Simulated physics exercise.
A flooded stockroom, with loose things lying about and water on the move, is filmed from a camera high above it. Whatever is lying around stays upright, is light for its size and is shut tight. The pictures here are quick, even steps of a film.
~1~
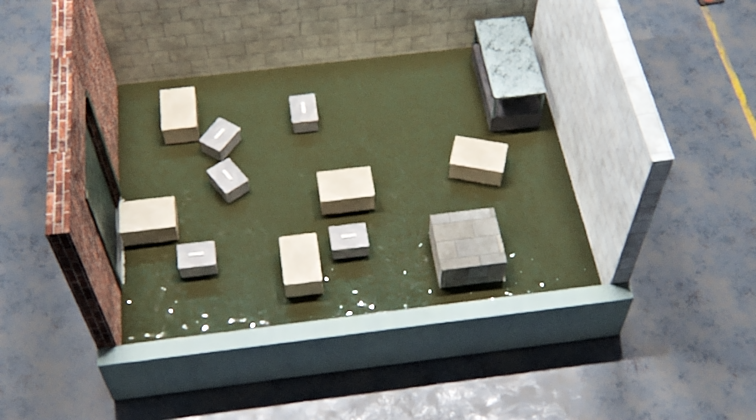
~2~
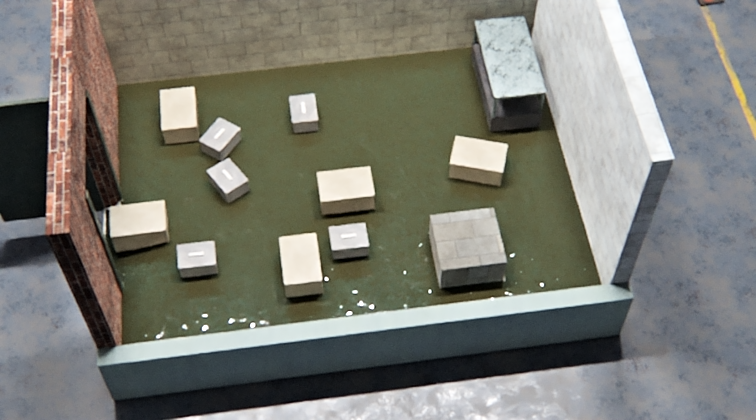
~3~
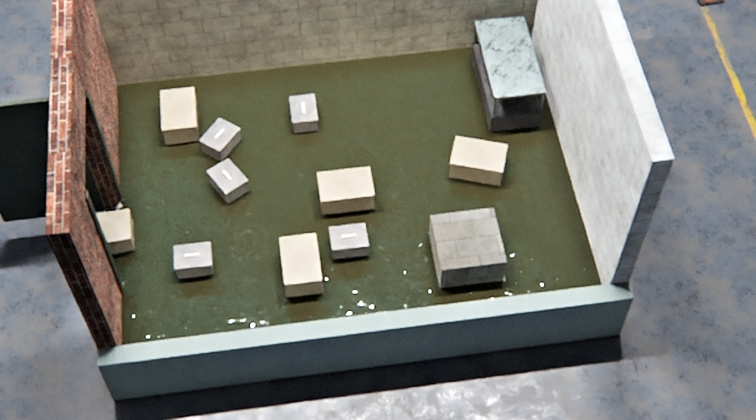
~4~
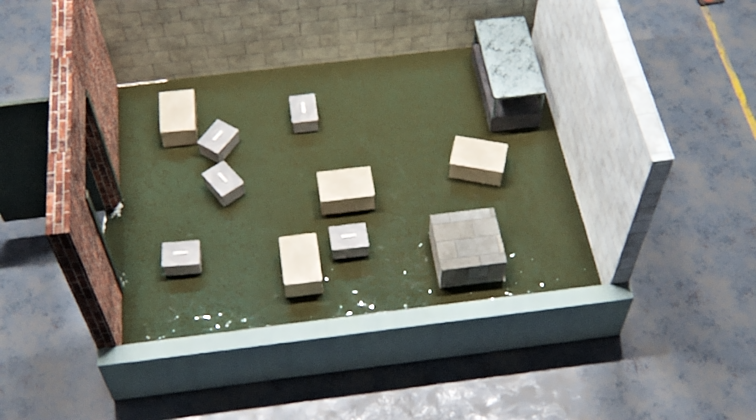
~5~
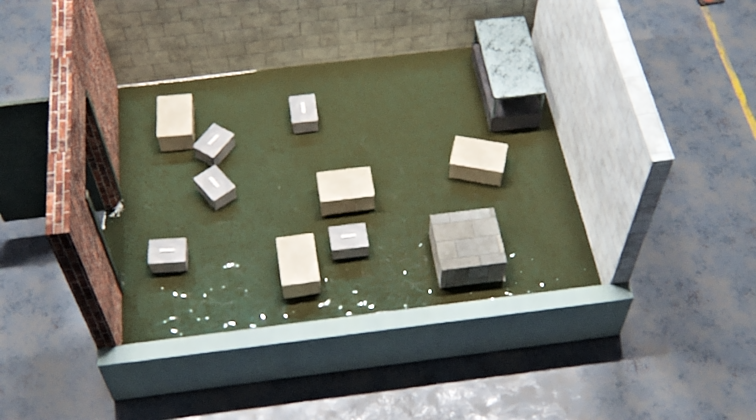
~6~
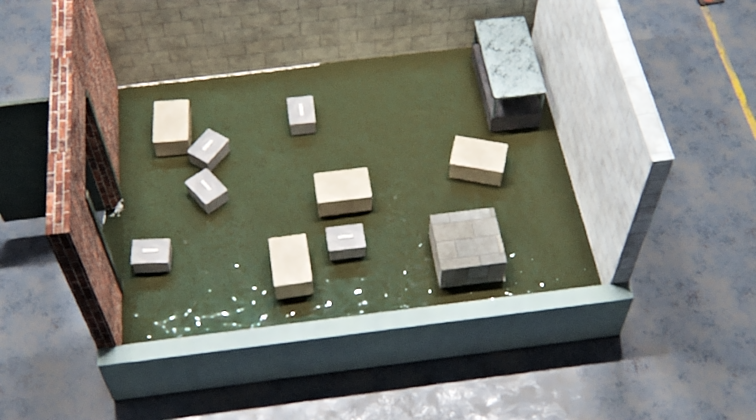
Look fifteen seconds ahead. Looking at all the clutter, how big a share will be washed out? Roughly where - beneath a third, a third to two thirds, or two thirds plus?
Roughly two thirds plus.
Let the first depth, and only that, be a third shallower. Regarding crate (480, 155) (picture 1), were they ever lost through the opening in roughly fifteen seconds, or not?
That one is never lost.
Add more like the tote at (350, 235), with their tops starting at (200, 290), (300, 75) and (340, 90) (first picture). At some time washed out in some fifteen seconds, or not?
In sequence: Exits, never exits, never exits.
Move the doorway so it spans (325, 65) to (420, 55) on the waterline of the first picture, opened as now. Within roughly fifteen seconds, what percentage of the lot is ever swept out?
60 per cent or so.
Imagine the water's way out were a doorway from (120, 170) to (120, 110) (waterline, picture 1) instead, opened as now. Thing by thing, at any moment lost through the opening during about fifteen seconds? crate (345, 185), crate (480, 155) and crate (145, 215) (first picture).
Taking them as listed: Never leaves, never leaves, exits.
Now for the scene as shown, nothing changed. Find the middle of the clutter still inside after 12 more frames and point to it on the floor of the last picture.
That works out to about (251, 223) on the floor.
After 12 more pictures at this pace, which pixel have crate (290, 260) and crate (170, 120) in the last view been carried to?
They should be roughly at (178, 267) and (124, 200).
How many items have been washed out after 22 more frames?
The count is 6.
A moment on, 2 of 10 are out; 8 afloat.
Next, 4 of 10 are out; 6 afloat.
Later, 6 of 10 are out; 4 afloat.
In the end, 9 of 10 are out; 1 afloat.
